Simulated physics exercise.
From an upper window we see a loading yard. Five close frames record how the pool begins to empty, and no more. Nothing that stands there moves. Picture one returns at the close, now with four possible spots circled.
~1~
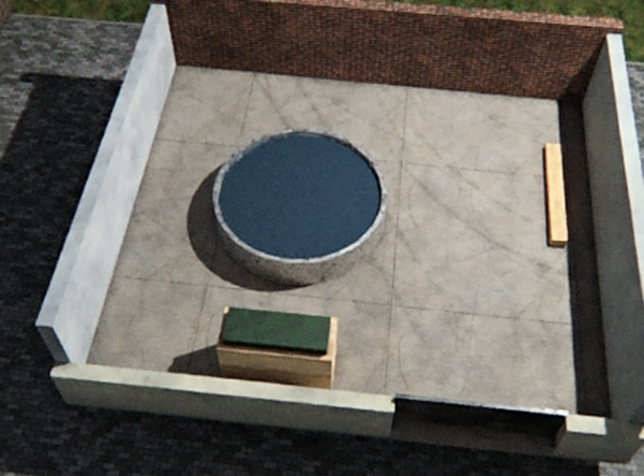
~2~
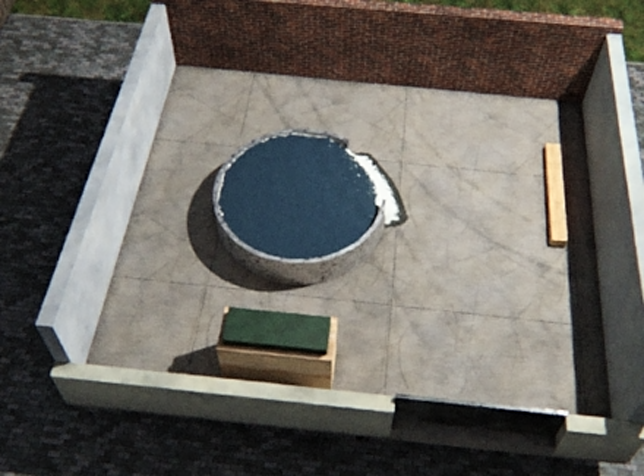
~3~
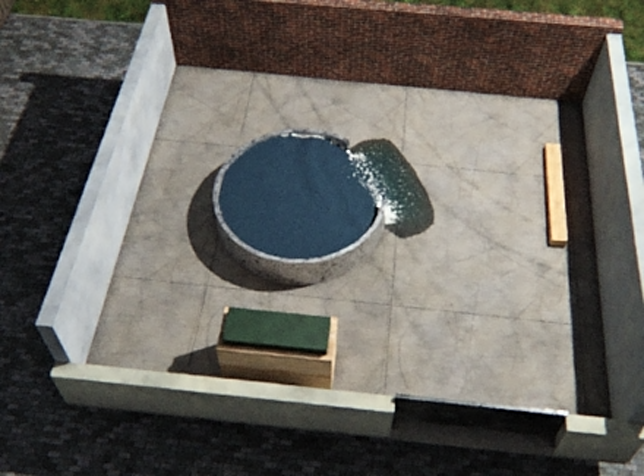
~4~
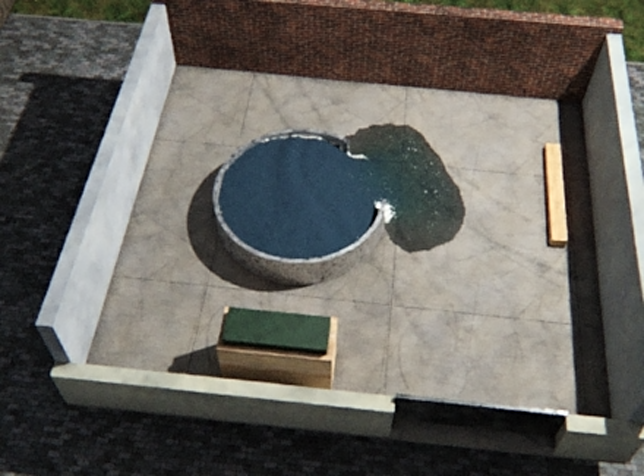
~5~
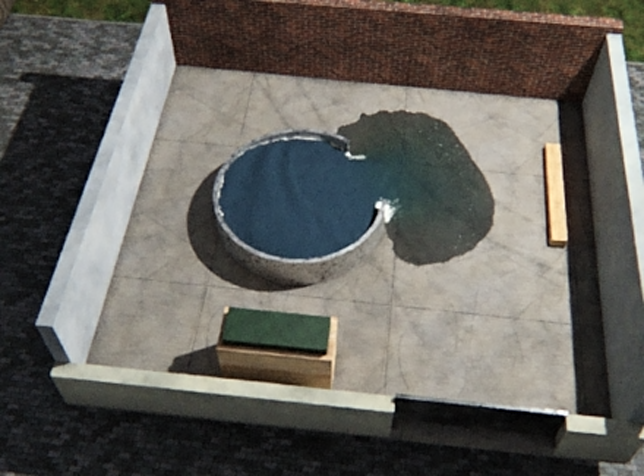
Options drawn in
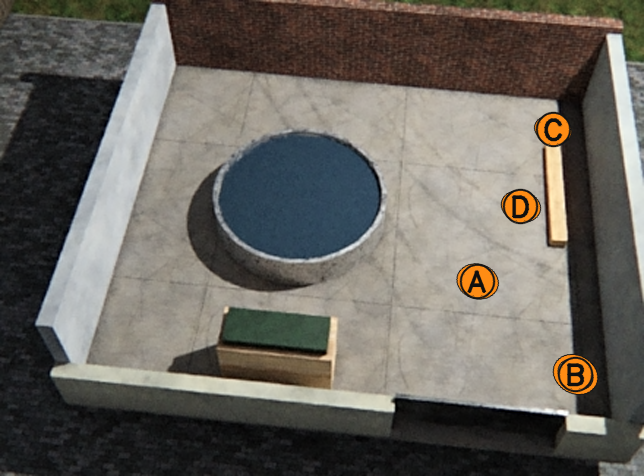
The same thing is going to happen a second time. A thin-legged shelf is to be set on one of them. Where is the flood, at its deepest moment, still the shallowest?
It is A.
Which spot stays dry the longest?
It is B.
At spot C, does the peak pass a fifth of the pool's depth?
Yes.
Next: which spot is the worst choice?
It is C.
In orange, A at (477, 281); B at (575, 374); C at (553, 129); D at (520, 206).
For spot A, the water peaks at about 20 % of the depth that stood in the pool.
For spot B, the water peaks at about 39 % of the depth that stood in the pool.
For spot C, the water peaks at about 70 % of the depth that stood in the pool.
For spot D, the water peaks at about 36 % of the depth that stood in the pool.
